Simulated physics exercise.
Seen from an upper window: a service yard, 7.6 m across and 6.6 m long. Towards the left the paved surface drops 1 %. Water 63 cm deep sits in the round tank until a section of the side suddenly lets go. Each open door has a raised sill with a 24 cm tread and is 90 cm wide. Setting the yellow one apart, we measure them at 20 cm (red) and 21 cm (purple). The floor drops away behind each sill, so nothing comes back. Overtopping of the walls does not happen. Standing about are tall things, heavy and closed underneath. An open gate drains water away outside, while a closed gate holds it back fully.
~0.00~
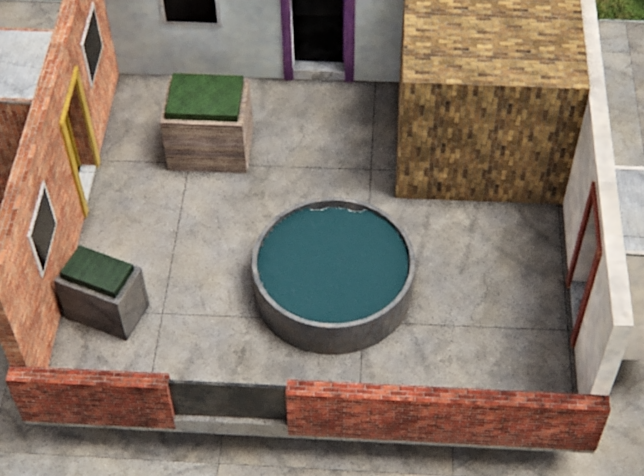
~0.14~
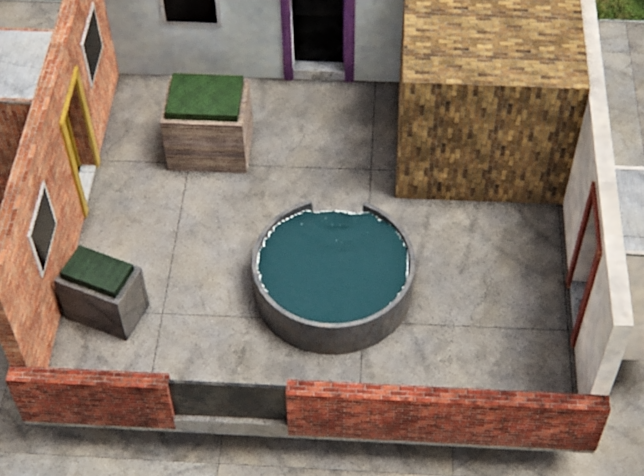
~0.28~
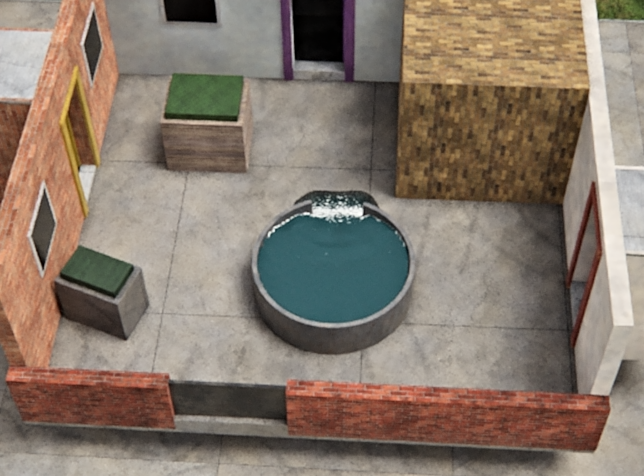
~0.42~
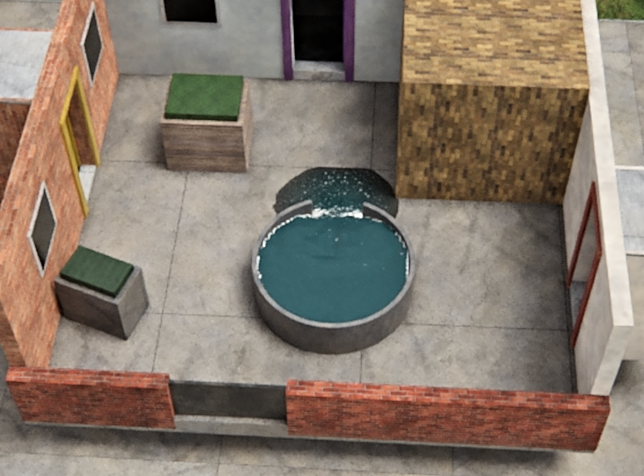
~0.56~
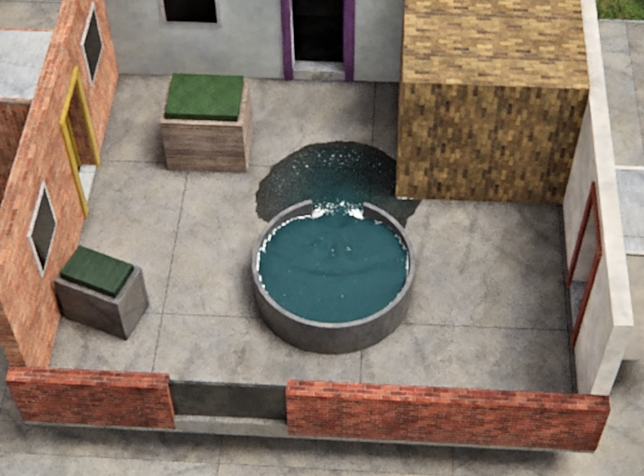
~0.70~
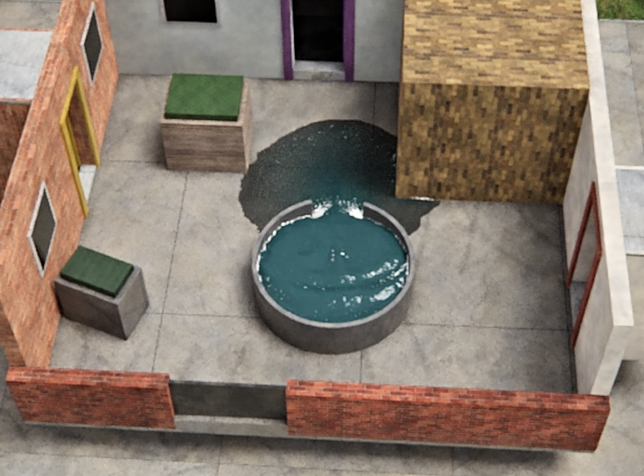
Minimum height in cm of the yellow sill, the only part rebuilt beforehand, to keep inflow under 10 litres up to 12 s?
6 cm.
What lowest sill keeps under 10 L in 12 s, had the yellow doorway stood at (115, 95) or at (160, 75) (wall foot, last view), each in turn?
Roughly 22 cm for the first and 19 cm for the second.
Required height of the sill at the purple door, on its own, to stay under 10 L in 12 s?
Purple: 22 cm.
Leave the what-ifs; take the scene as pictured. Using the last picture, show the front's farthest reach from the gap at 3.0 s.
Pixel close to (119, 78).
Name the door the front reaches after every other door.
Red.
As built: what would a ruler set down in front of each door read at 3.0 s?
In cm: Red 0, yellow 4, purple 24.
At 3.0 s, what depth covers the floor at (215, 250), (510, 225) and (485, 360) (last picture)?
About 0, 1 and 0 cm.
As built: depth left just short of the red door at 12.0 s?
Depth: Near 1.5 cm.
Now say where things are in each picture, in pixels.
Still water, 63 cm deep, in the round tank at (333, 263); the yellow door at (80, 147) is dry, in the first picture.
The gap is on the far side, the front 0.3 m out at a hidden place; the back of the round tank holds 63 cm, in the second picture.
The front is at (317, 195), 0.7 m from the gap on the far side; 0.8 m2 of floor is wet, 63 cm left at the back, in the third picture.
The gap is on the far side, the front 1.2 m out at (315, 172); the back of the round tank holds 63 cm, in the fourth picture.
The gap is on the far side, the front 1.8 m out at (354, 146); the back of the round tank holds 63 cm, in the fifth picture.
Water pours out on the far side and has run 2.3 m, to (327, 124); about 4 cm deep outside, 60 cm at the back; 2.6 m in a straight line remain to the yellow door at (80, 147), in the sixth picture.
After 1.4 s water covers 20 % of the floor, deepest (31 cm) near (396, 86); it has not reached the yellow door.
After 3.0 s water covers 30 % of the floor, deepest (28 cm) near (364, 85); 4 cm at the yellow door, 0 litres in over its 7 cm sill.
After 12.0 s water covers 90 % of the floor, deepest (14 cm) near (71, 276); 7 cm at the yellow door, 3 litres in over its 7 cm sill.
At the yellow door as built, the water arrived by 2.8 s and peaked near 8 cm at 6.8 s.
With a sill of 5 cm, 17 litres would have come in within the 12 s; with 7 cm, 3 litres. So under 10 litres takes about 6 cm.
